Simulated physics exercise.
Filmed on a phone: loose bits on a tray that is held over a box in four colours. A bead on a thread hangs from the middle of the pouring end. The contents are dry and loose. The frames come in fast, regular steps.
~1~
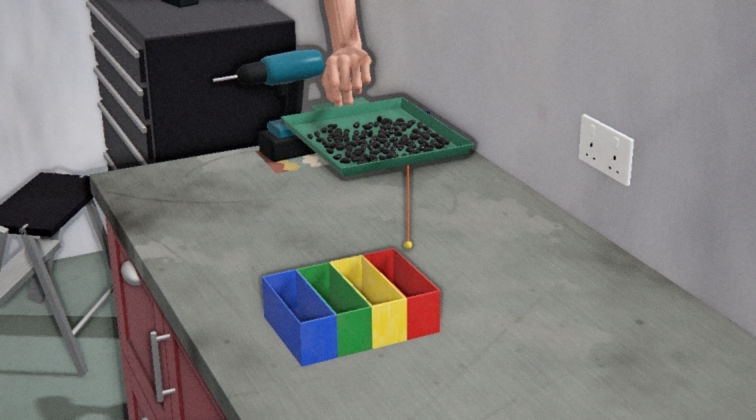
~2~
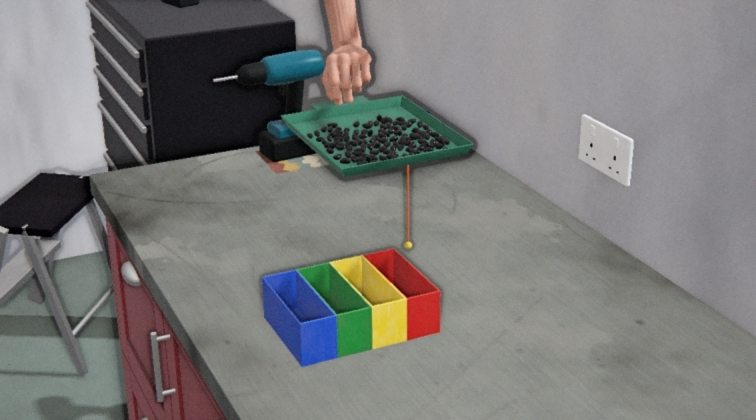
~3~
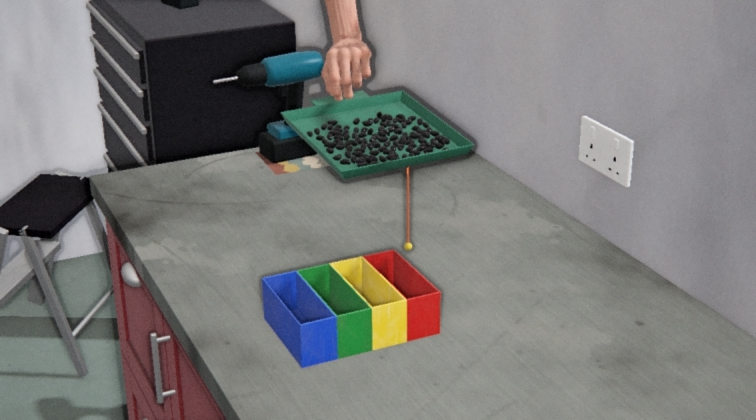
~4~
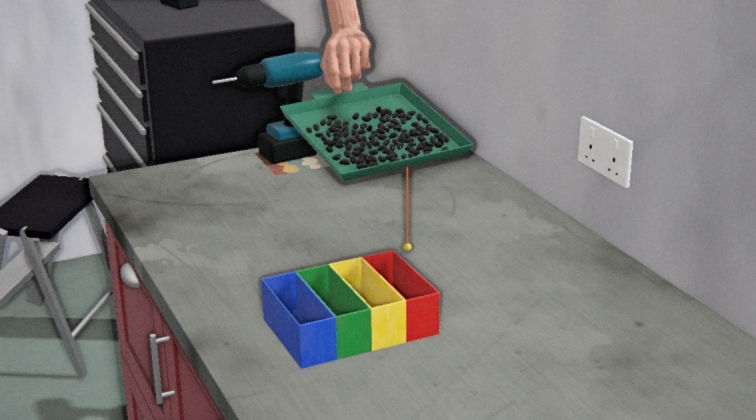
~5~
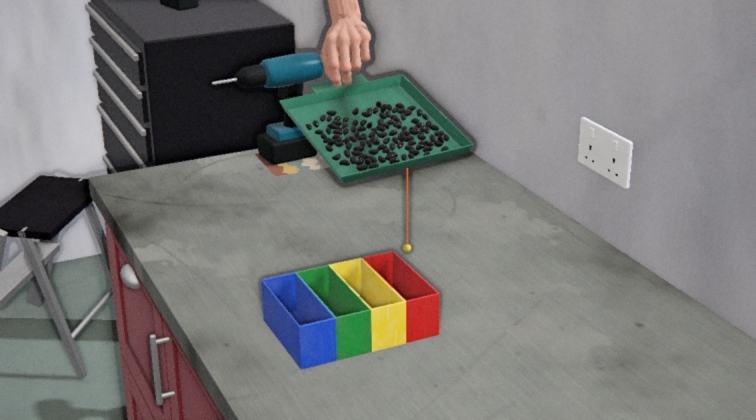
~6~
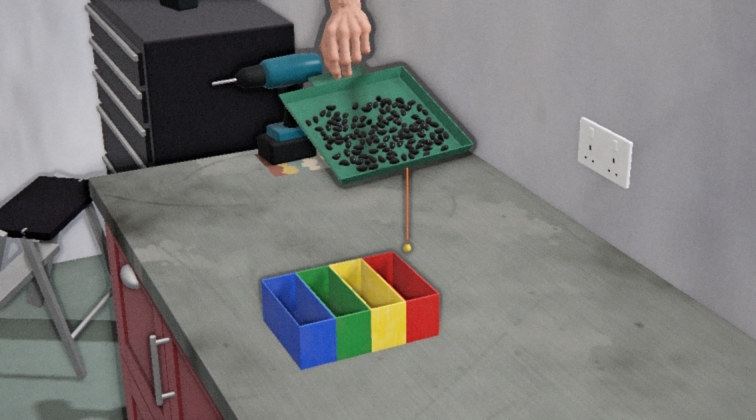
A green tray of loose black beans, gripped at its far edge by a hand from above, hangs over a grey worktop in a room seen from a raised, steady viewpoint. A yellow bead dangles beneath it on a thread, behind an open box in blue, green, yellow and red, with a teal drill and black drawers beyond. The hand gradually tilts the tray slightly, lifting its far side and lowering its near left corner.
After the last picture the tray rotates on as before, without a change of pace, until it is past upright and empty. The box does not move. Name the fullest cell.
Fullest: The yellow cell.
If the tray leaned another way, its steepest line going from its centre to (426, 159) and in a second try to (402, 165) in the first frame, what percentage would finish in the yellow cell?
The first gives 0 %, the second 20 %.
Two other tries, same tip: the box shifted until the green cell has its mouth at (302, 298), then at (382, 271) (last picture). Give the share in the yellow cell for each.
About 30 and 20 per cent.
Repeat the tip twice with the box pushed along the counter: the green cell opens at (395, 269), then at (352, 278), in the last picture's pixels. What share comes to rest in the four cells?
About 80 and 100 per cent.
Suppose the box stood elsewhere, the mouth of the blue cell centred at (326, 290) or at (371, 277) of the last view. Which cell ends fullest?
First the cell in green, then the blue cell.
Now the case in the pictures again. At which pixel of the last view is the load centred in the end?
Around (375, 321).
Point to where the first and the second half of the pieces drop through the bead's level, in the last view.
The first part at (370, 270); the rest at (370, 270).
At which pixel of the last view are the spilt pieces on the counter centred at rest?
Close to (443, 323).
Soon, tray tipped steeply; nearly all on the tray; a stray few falling or outside the box.
A while on, tray tipped right over; a small part on the tray; about a third in the yellow cell; a small part in the red cell; a small part in the green cell; about a quarter falling or outside the box.
Towards the end, tray tipped past a quarter turn; about half in the yellow cell; about a quarter in the red cell; about a quarter in the green cell; a stray few in the blue cell; a small part falling or outside the box.
Finally, tray tipped past a quarter turn; about half in the yellow cell; about a quarter in the red cell; about a quarter in the green cell; a stray few in the blue cell; a small part outside the box.
